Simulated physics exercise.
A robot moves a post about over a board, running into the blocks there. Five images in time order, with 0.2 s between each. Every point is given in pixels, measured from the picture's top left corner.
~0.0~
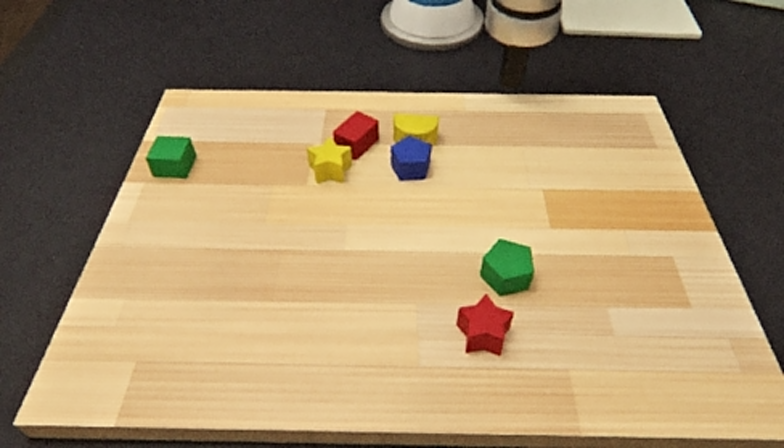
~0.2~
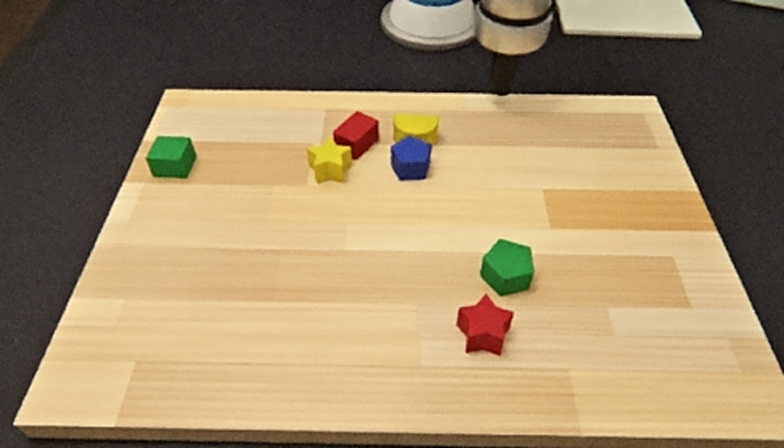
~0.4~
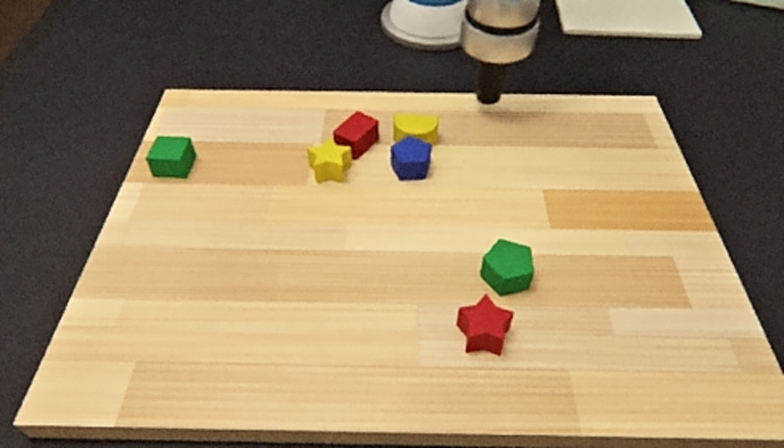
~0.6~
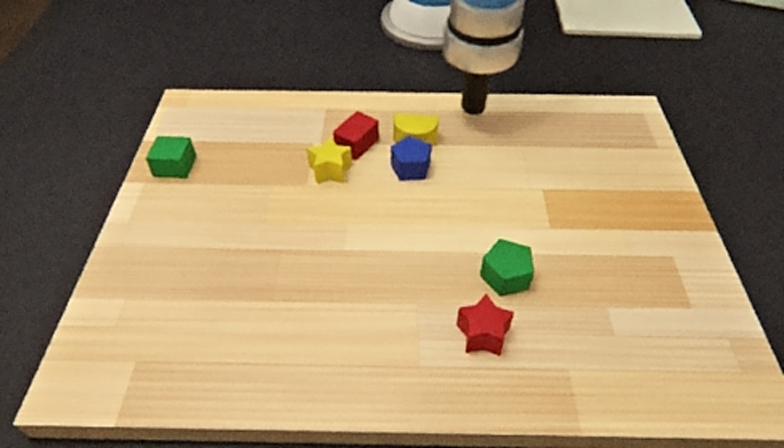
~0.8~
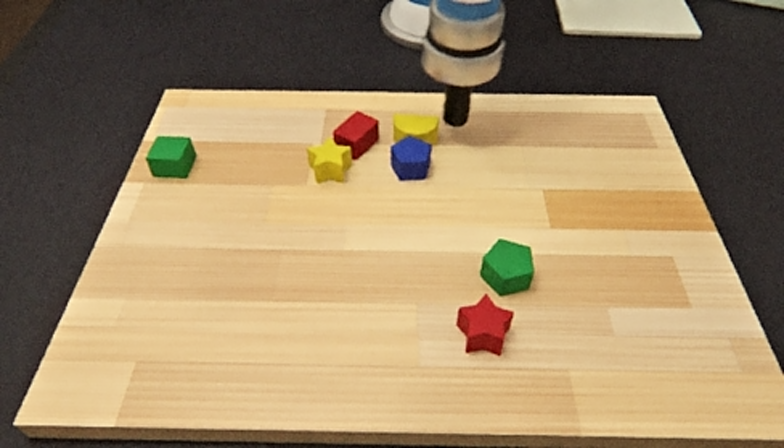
The clip opens on a wooden board with seven coloured blocks on it and a robot's dark post at the far edge, right of the yellow half-round block. The post then moves left and slightly nearer over the board, closing in on the yellow and blue blocks, while every block stays still.
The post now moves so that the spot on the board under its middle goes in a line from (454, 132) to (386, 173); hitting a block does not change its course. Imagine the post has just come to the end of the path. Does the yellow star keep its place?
Yes - that is the case.
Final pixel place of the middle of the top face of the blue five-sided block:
For the centre of its top, I'd go with (382, 179).
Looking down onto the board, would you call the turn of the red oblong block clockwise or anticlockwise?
Top view: Counterclockwise.
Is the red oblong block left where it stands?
I'd say no.
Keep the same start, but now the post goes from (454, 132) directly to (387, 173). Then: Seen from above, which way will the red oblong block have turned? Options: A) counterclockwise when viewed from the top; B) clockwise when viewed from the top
Option A.
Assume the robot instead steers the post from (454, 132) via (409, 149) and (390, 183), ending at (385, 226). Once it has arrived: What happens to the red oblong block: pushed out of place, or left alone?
It is shifted.
On the path given first. One third of the way, post (432, 133); red oblong block (353, 125); blue five-sided block (409, 152), turned 15° anticlockwise; yellow half-round block (393, 127), turned 25° clockwise.
Two thirds of the way, post (409, 147); red oblong block (345, 123), turned 35° anticlockwise; blue five-sided block (398, 162), turned 25° anticlockwise; yellow half-round block (377, 128), turned 70° clockwise.
At the end, post (386, 161); yellow star not moved; red oblong block (343, 122), turned 30° anticlockwise; blue five-sided block (382, 179), turned 45° anticlockwise; yellow half-round block (374, 133), turned 115° clockwise.
